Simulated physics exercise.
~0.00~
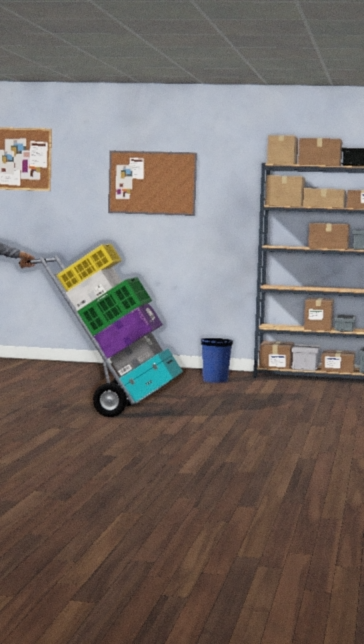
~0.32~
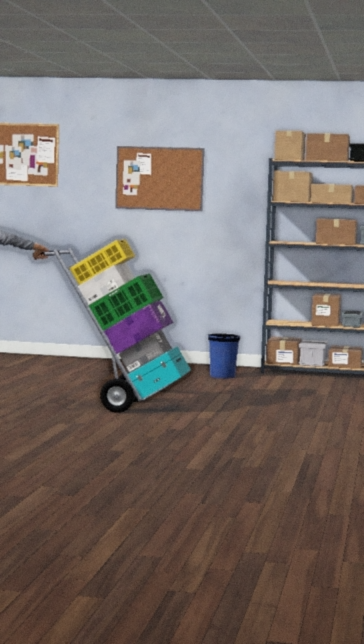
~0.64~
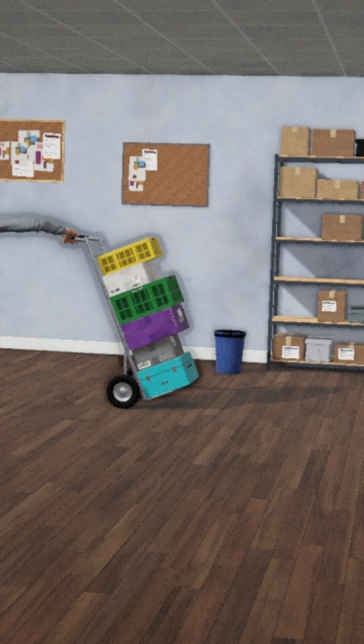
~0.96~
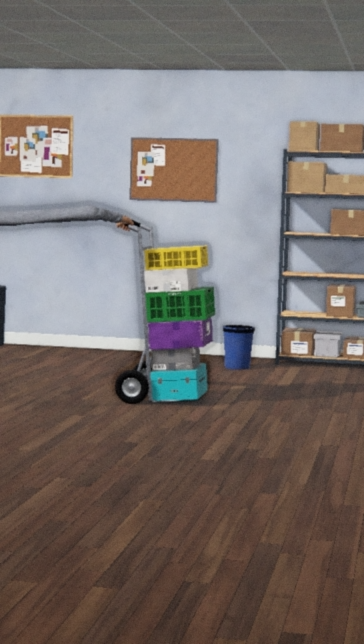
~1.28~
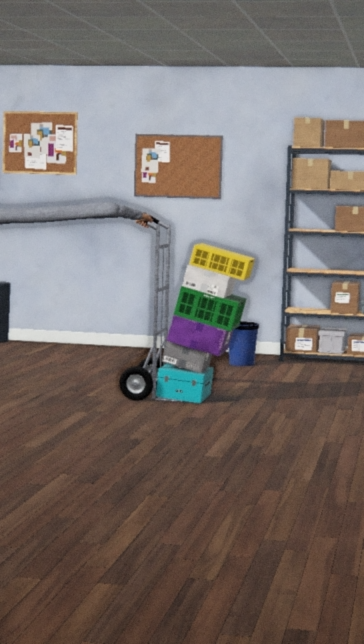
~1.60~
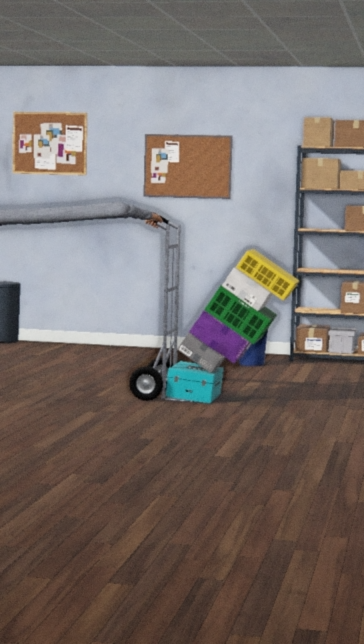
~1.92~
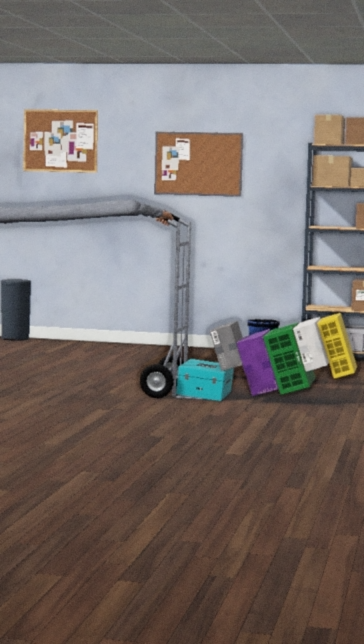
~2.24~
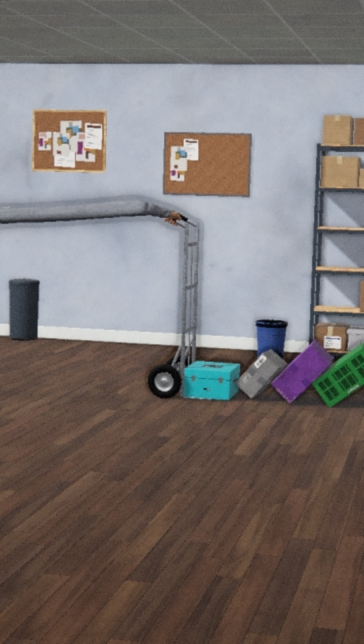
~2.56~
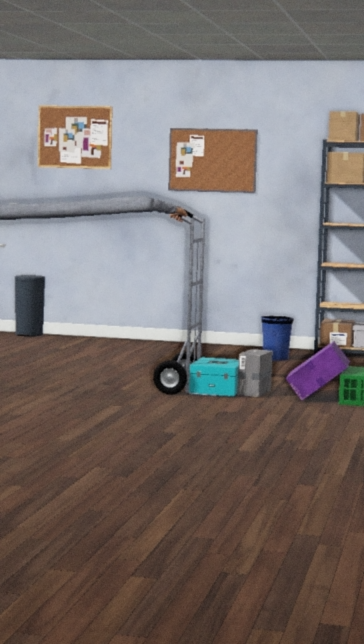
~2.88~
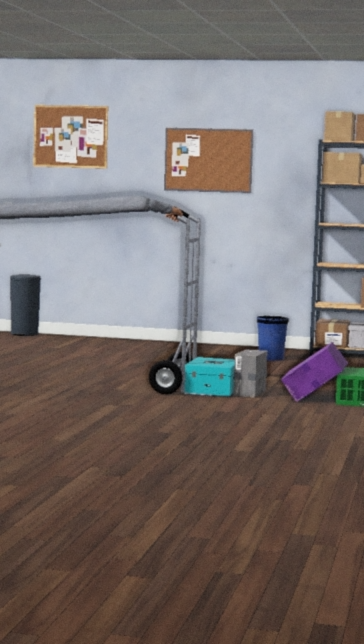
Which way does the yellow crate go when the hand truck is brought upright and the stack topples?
The yellow crate moves to the right, falling away from the hand truck toward the shelves.
